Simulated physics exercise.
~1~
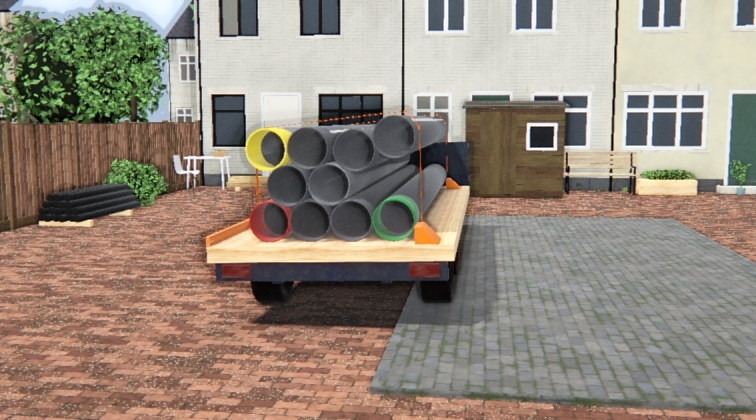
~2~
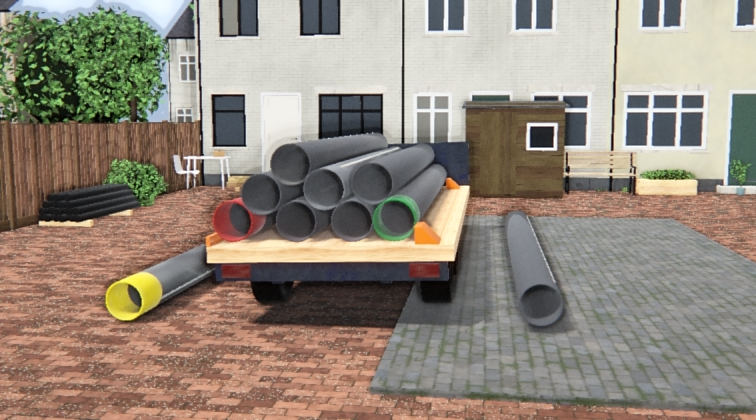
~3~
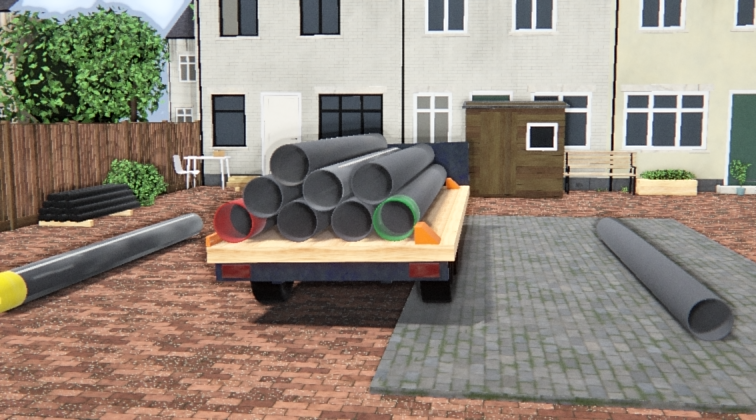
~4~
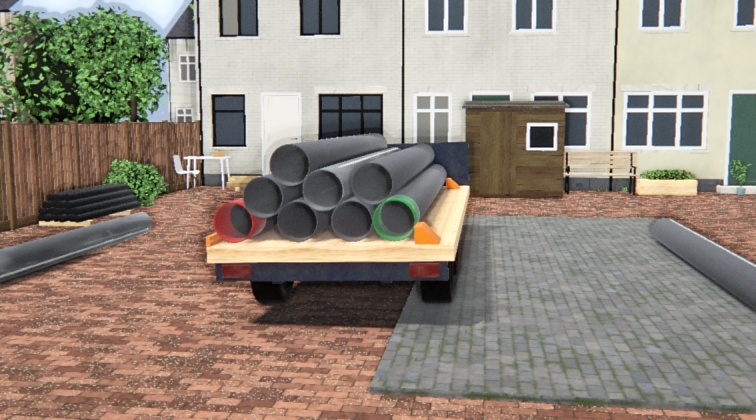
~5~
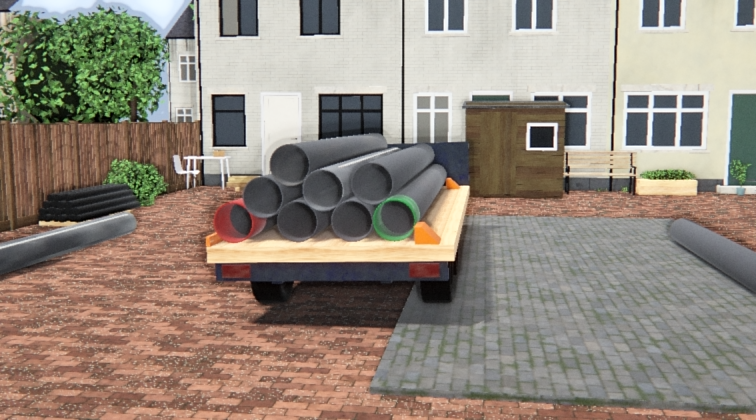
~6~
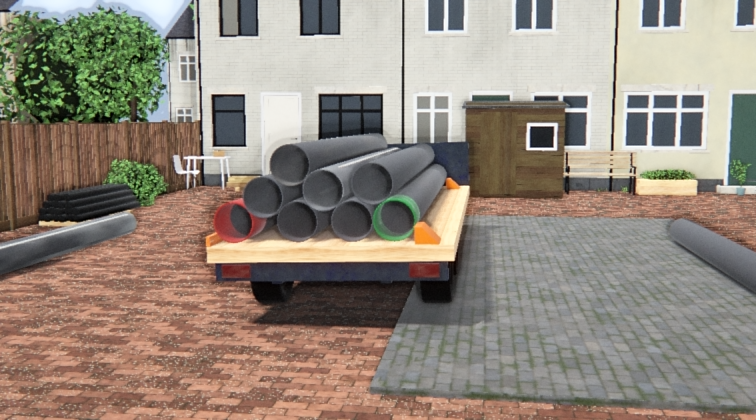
Stacked grey pipes shifting on a parked trailer, the yellow-ended one rolling off left and another right, the rest staying aboard.
